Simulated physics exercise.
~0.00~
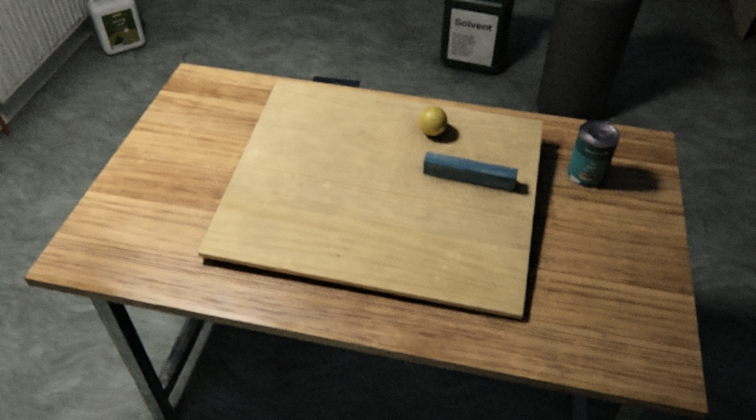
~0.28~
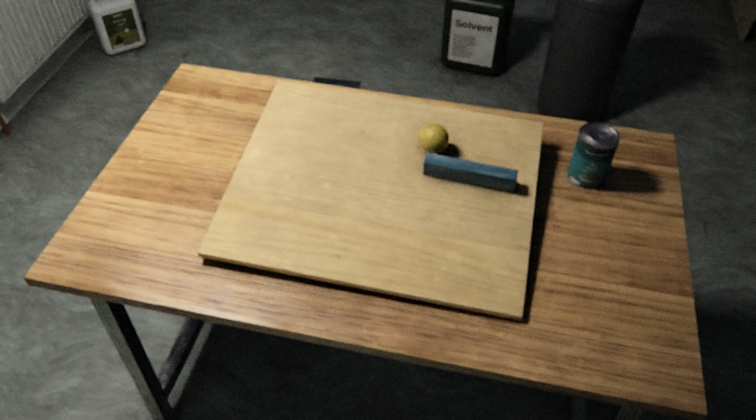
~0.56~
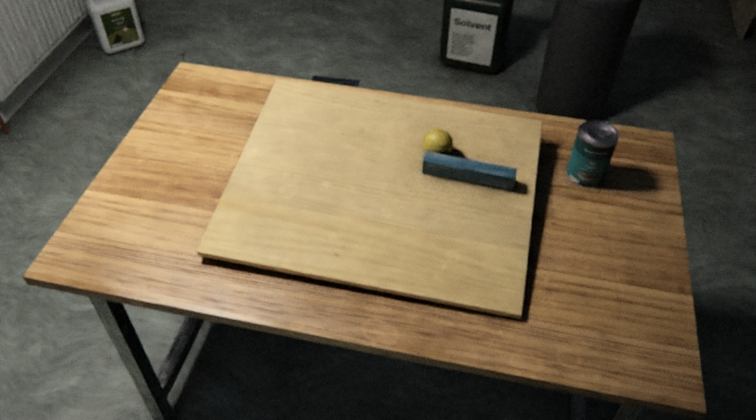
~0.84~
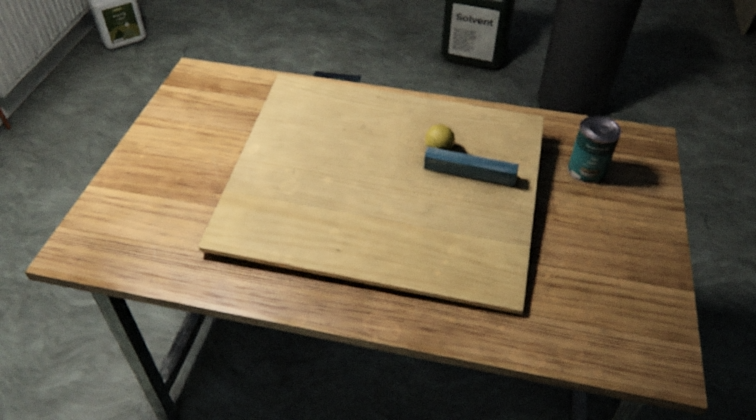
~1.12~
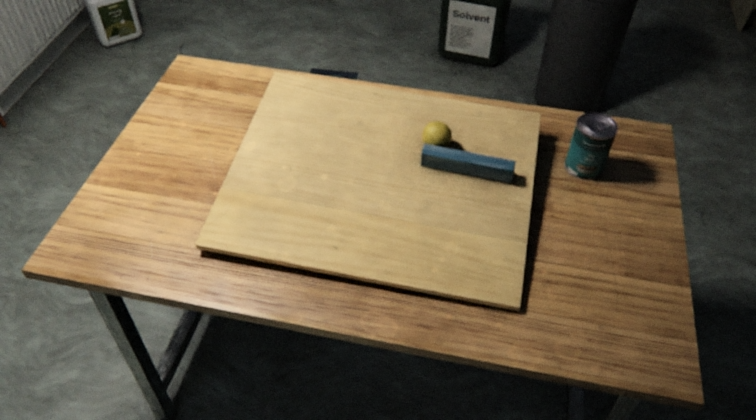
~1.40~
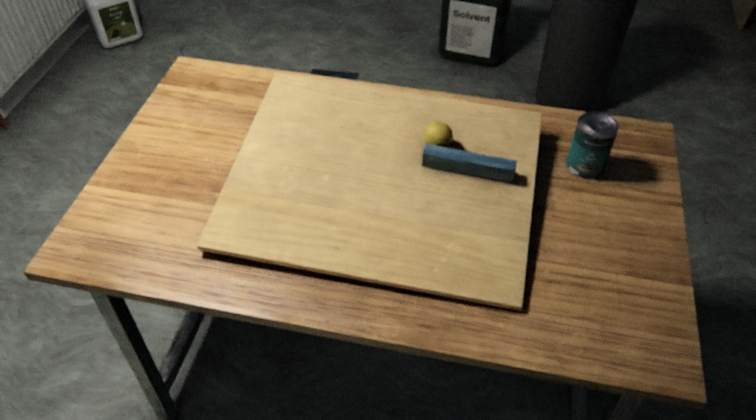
At the start, a yellow lemon sits near the back of a pale, tilted board on a wooden table, just behind a blue block fixed to the board. A turquoise tin stands on the table to the right of the board. The lemon rolls a short way down the slope towards the block. It then shifts very slightly to the right and settles close behind the block. From there it stays put, while the view sways a little. At the end, the lemon rests behind the block, still on the board, and the tin has not moved.
